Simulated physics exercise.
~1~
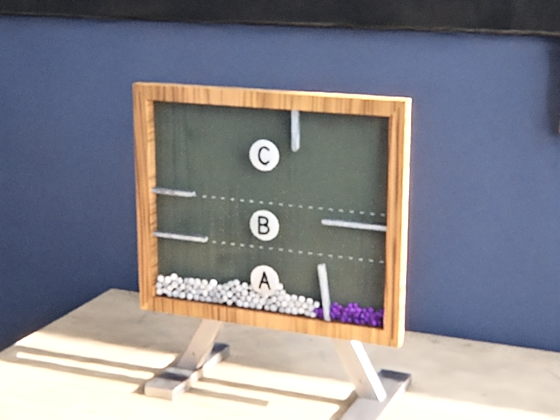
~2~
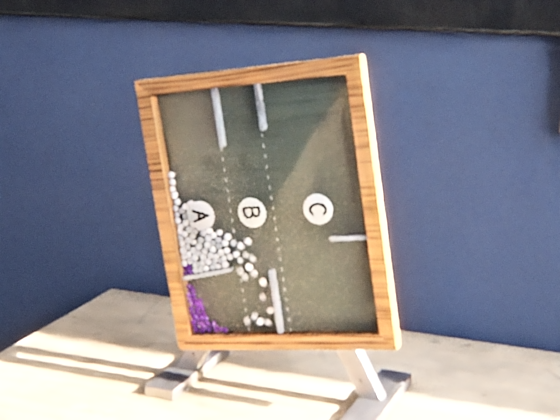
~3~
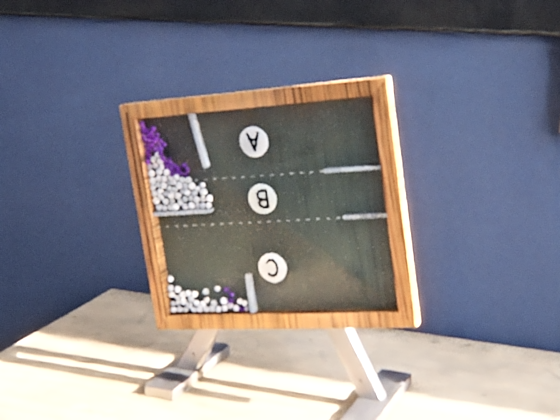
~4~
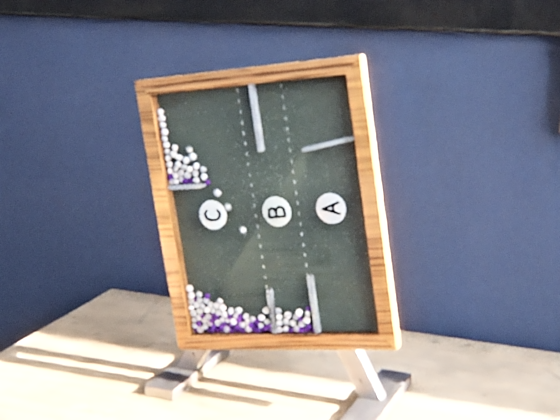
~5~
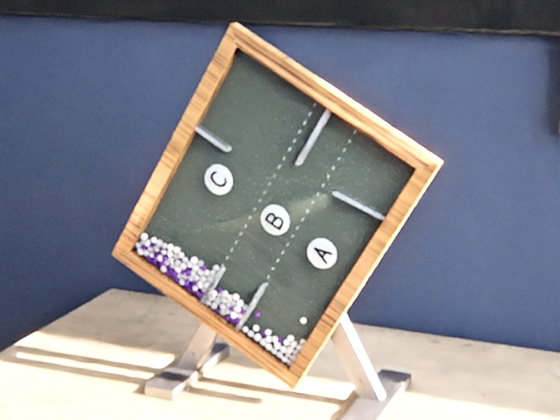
In this clip, a wooden-framed box of white and smaller purple beads turns clockwise on its stand, the beads tumbling past the inner ledges from strip A, and stops tilted with beads along its lower side, most of them, purple ones included, in strip C.
